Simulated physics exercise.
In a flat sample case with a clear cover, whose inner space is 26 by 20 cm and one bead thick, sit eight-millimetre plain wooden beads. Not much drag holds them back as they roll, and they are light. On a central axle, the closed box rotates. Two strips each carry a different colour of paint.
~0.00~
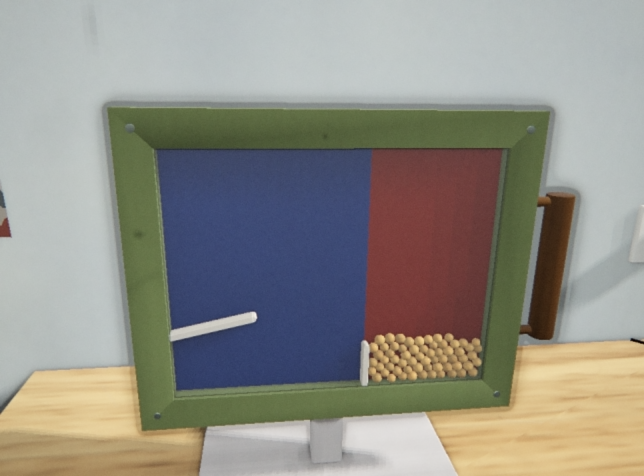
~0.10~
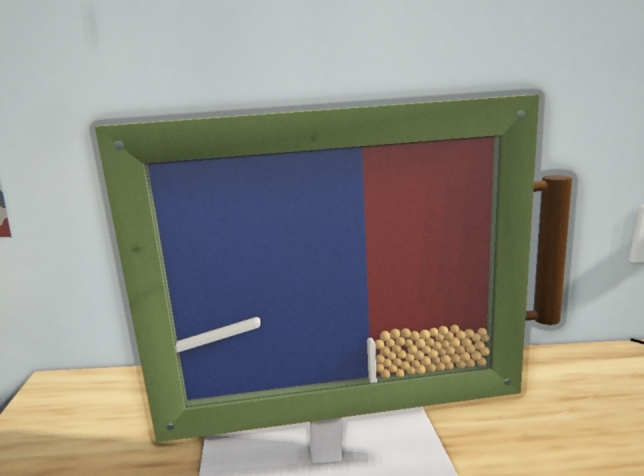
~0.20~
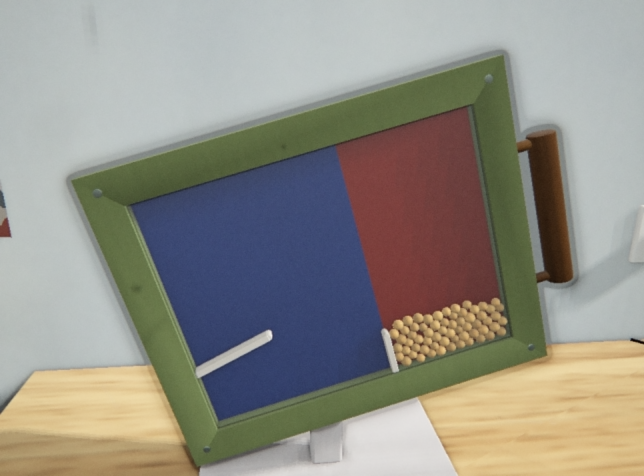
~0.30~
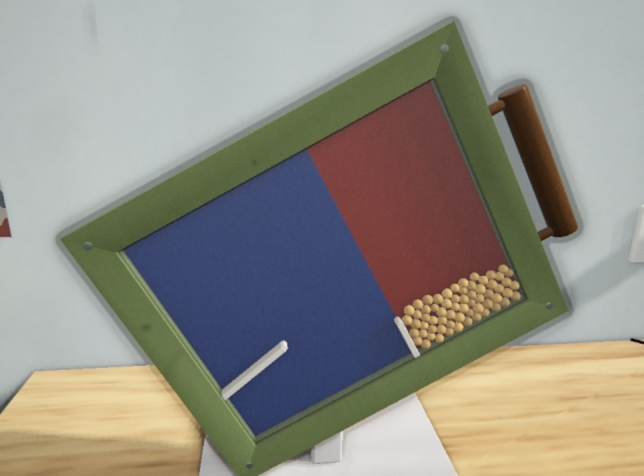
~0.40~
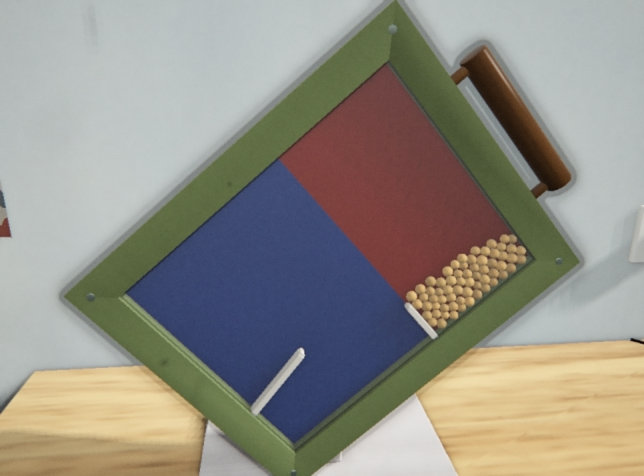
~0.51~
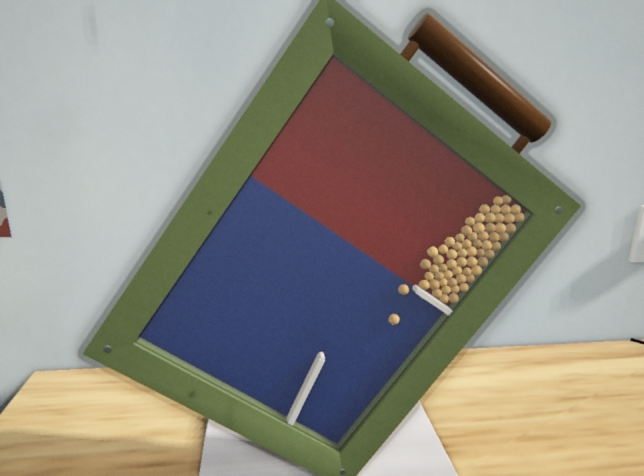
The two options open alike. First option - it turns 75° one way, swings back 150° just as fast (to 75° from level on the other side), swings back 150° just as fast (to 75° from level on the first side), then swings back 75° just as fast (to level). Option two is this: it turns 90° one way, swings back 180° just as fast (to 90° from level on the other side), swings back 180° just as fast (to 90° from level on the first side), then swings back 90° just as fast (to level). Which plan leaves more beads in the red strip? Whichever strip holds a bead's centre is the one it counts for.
Go for the earlier plan.
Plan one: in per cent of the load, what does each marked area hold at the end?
Red strip 40, blue strip 60.
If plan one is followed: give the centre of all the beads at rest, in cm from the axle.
Left: About 3 cm; below: About 8 cm.
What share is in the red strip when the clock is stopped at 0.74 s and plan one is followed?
85 percent.
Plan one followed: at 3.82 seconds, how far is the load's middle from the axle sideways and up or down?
About 2 cm right and 9 cm below.
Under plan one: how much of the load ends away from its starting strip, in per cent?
Something near 60 per cent end up elsewhere.
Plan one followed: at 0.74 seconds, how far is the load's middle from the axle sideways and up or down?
It sits around 8 cm to the right and around 3 cm up.
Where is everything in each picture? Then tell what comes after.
Level; about 60 beads; beads centred (424, 358); top one (390, 339); red (429, 269), blue (269, 274), in the first frame.
Turned 4° anticlockwise; beads centred (431, 351); top one (455, 329), in the second frame.
Turned 16° anticlockwise; beads centred (447, 331); top one (496, 302); wall ends (385, 334), (269, 335), in the third frame.
Turned 29° anticlockwise; beads centred (460, 306); top one (503, 269), in the fourth frame.
Turned 41° anticlockwise; beads centred (466, 281); top one (505, 239), in the fifth frame.
Turned 55° anticlockwise; beads centred (467, 253); top one (506, 200); red (394, 193), blue (297, 322), in the sixth frame.
Plan one. At 0.74 s, it stands 75° anticlockwise; the beads' middle is 8 cm right of and 3 cm above the centre; red 85 %, blue 15 %.
After 3.82 s, it stands 37° anticlockwise; the beads' middle is 2 cm right of and 9 cm below the centre; red 40 %, blue 60 %.
After 4.19 s, it stands level; the beads' middle is 4 cm left of and 8 cm below the centre; red 40 %, blue 60 %.
Settled by 5.4 s, it stands level; red 40 %, blue 60 %.
Plan two would end with red 20 %, blue 80 %.
